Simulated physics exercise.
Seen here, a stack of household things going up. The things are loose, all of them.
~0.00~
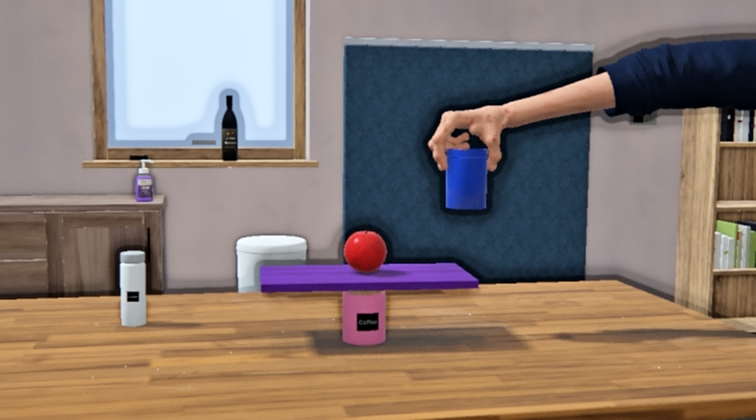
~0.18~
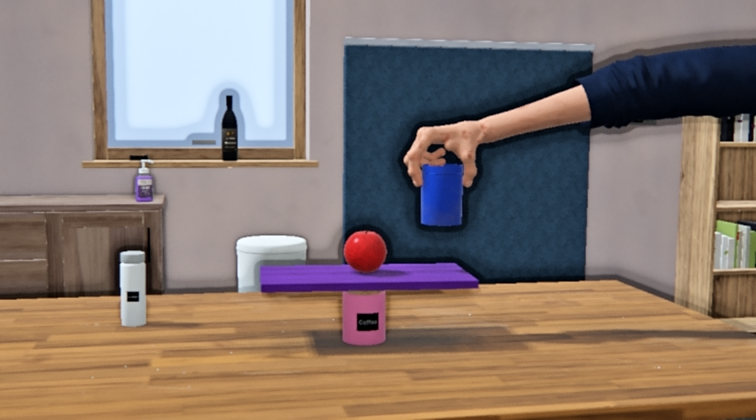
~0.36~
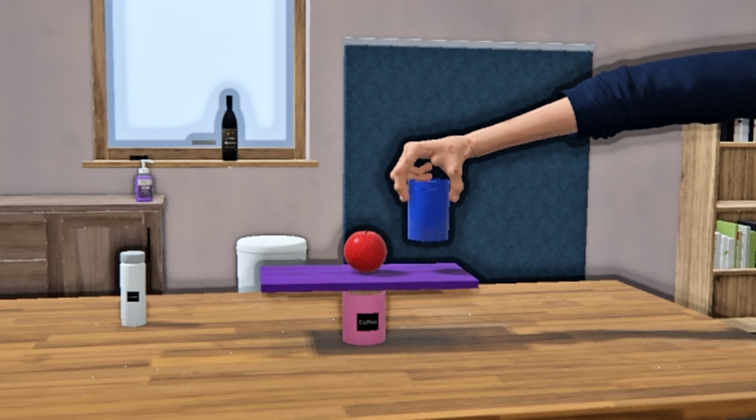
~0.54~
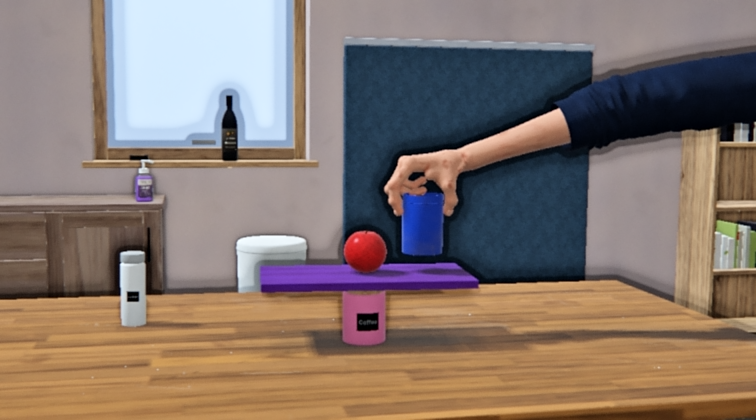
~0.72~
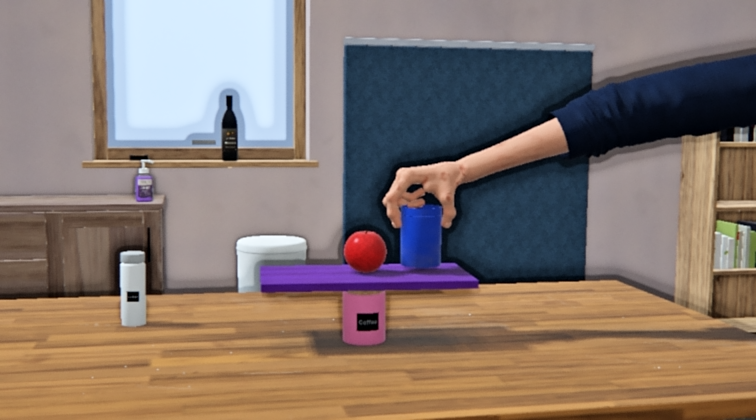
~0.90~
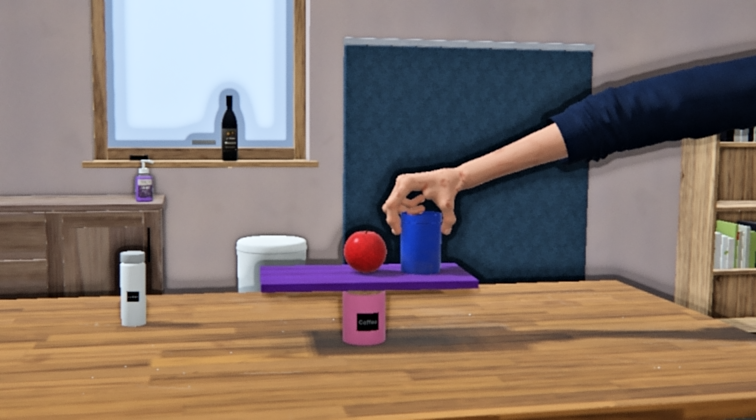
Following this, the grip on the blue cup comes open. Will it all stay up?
Stays together.
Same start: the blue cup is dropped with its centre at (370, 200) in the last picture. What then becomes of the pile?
It collapses.
By 1.10 s, all is still.
By 1.30 s, blue cup resting near (421, 243).
When it is over (2.0 s), all 5 as before. End places, in pixels of the last picture, blue cup near (421, 243). The pile stays up.
